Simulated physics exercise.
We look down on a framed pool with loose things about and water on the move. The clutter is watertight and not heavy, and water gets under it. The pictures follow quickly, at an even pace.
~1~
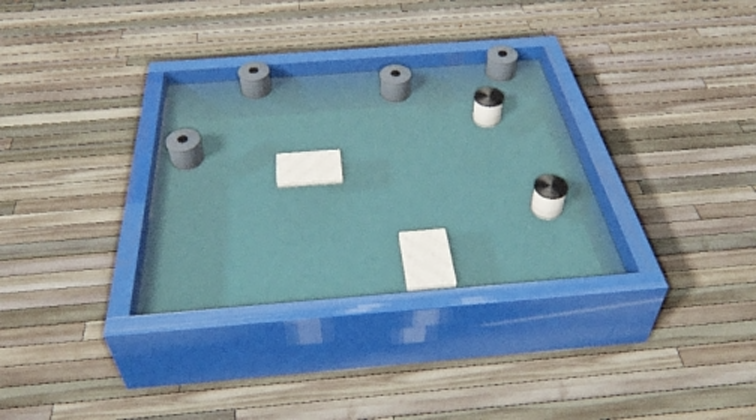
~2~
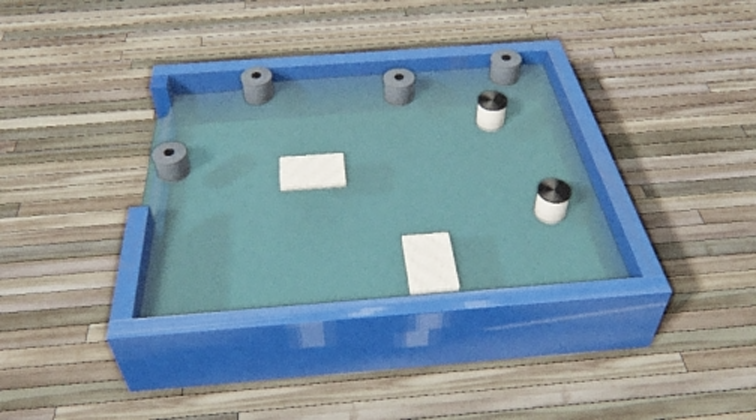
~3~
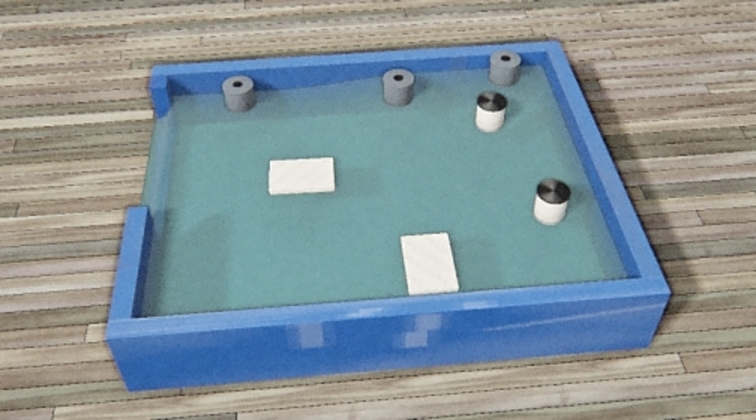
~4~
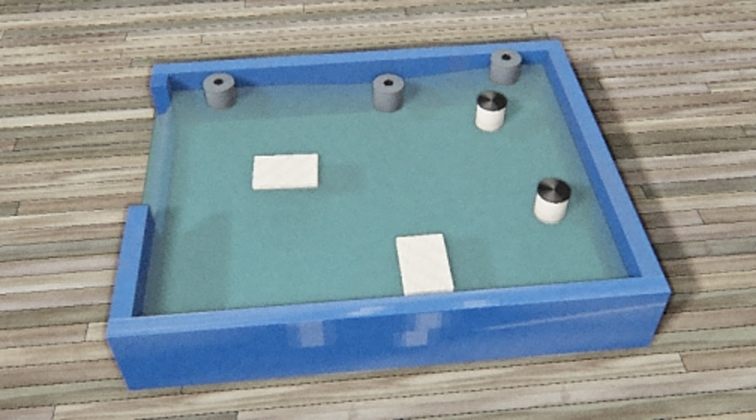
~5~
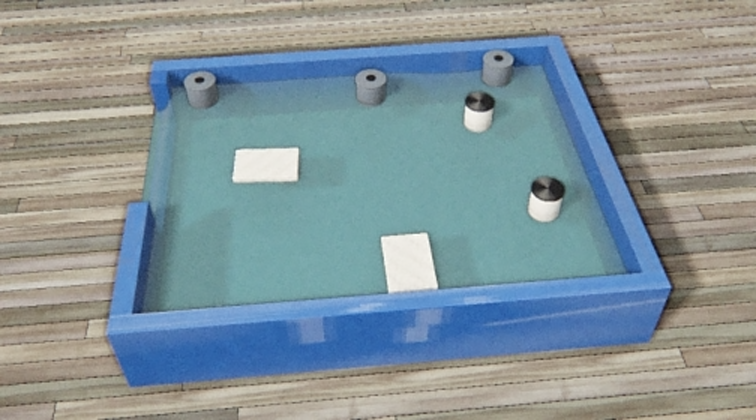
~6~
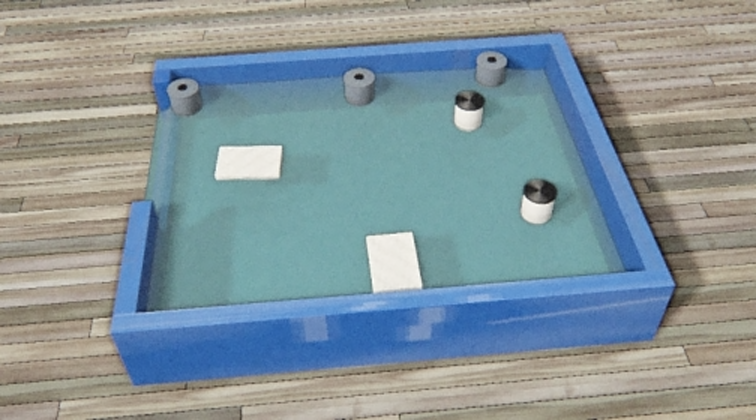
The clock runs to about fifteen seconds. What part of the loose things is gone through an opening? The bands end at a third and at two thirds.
Share: Between one and two thirds.
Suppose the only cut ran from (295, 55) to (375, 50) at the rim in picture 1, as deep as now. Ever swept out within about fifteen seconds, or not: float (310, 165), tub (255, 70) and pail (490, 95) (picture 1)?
In turn: Carried outside, through, yes.
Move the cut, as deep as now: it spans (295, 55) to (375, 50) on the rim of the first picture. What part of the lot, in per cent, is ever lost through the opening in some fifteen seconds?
Near 60 in a hundred.
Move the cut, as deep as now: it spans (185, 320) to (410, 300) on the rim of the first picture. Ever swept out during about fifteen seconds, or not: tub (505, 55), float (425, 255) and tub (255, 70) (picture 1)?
In that order: Inside, out, no.
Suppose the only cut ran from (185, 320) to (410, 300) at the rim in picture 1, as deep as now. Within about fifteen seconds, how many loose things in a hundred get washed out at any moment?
About 20 per cent.
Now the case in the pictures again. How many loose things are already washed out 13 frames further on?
3 of them.
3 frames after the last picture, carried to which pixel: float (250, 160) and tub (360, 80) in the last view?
At about (187, 160) and (333, 85).
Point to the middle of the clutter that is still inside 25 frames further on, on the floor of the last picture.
Near (408, 195).
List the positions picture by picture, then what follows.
A tub at (254, 71), afloat; a float at (309, 166) floats; 0 of 8 have shifted, in the first picture.
A tub at (256, 76), afloat; a float at (312, 169) floats; 1 of 8 have shifted, in the second picture.
A tub at (238, 85), afloat, close to its start; a float at (302, 173) floats, close to its start; 3 of 8 have shifted, in the third picture.
A tub at (219, 83) floats, close to its start; a float at (286, 169) floats, close to its start; 4 of 8 have shifted, in the fourth picture.
A tub at (200, 81), afloat, a stride from its start; a float at (266, 163), afloat, a stride from its start; 7 of 8 have shifted, in the fifth picture.
A tub at (183, 88), afloat, a stride from its start; a float at (249, 160) floats, a stride from its start; 8 of 8 have shifted, in the sixth picture.
A moment on, 2 of 8 are out; 6 afloat.
Next, 3 of 8 are out; 5 afloat.
Later, 4 of 8 are out; 4 afloat.
In the end, 4 of 8 are out; 4 afloat.
